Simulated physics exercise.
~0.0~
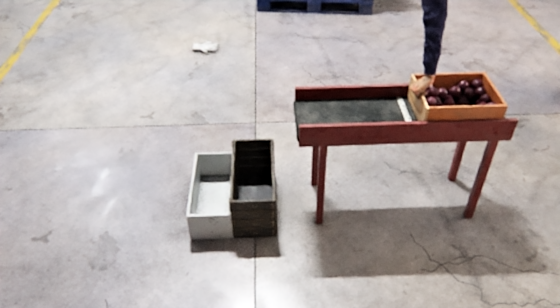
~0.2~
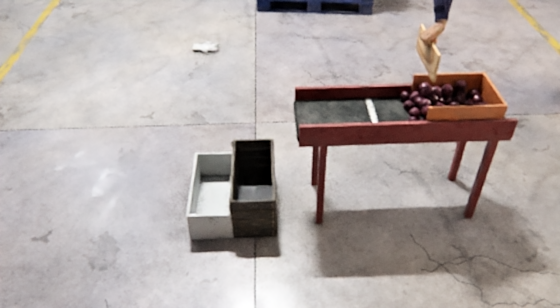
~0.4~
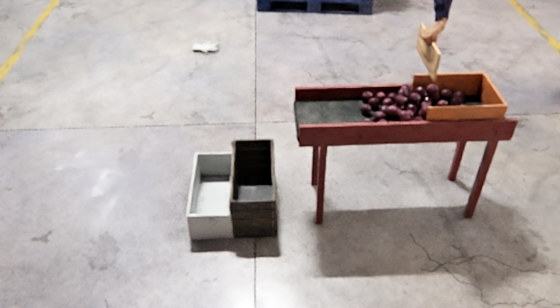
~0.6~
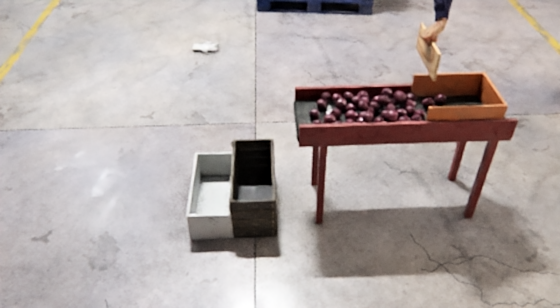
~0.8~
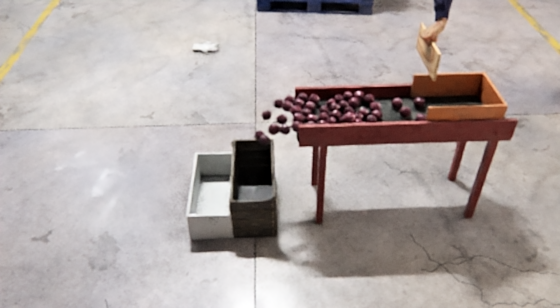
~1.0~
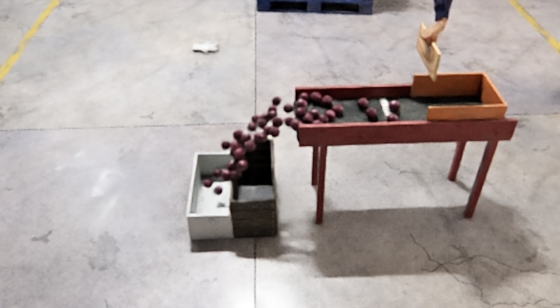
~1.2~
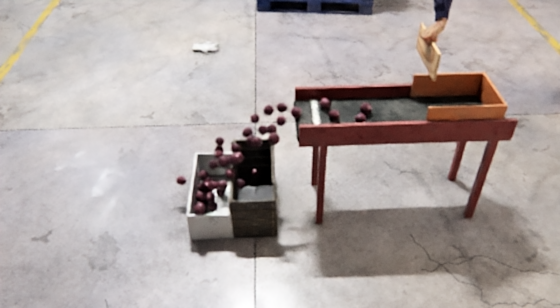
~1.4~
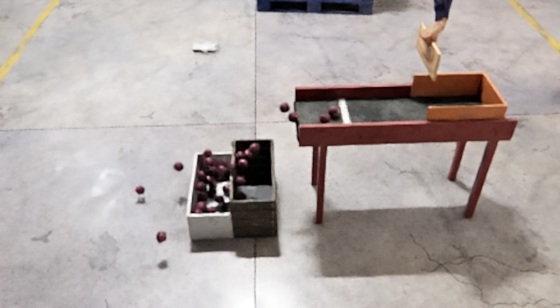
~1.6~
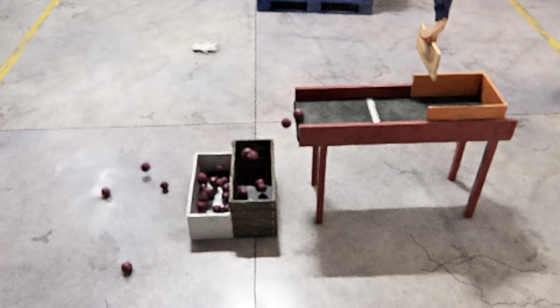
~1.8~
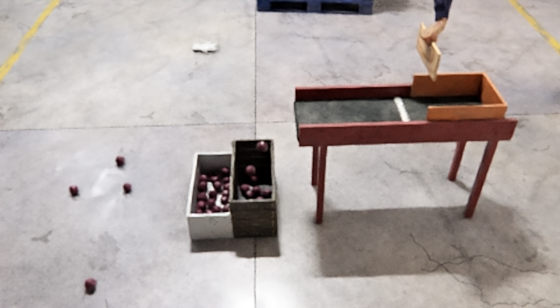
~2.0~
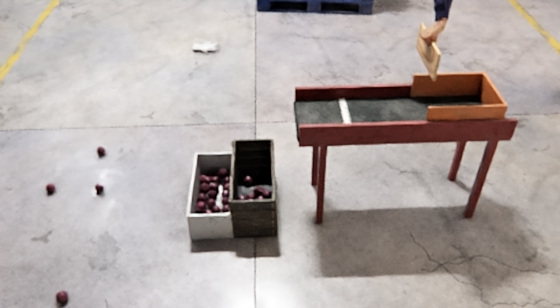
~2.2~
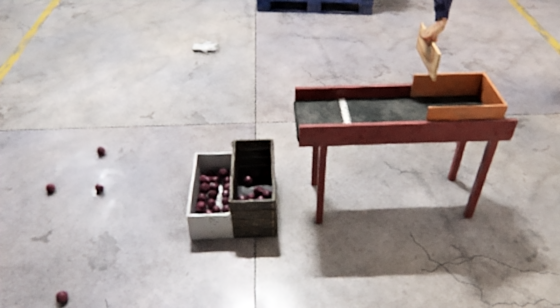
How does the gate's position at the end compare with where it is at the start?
At the start the gate is down at the left side of the orange pen, closing it off from the belt. By the end it is held up above the pen, slightly to the right of where it began, leaving the way onto the belt open.
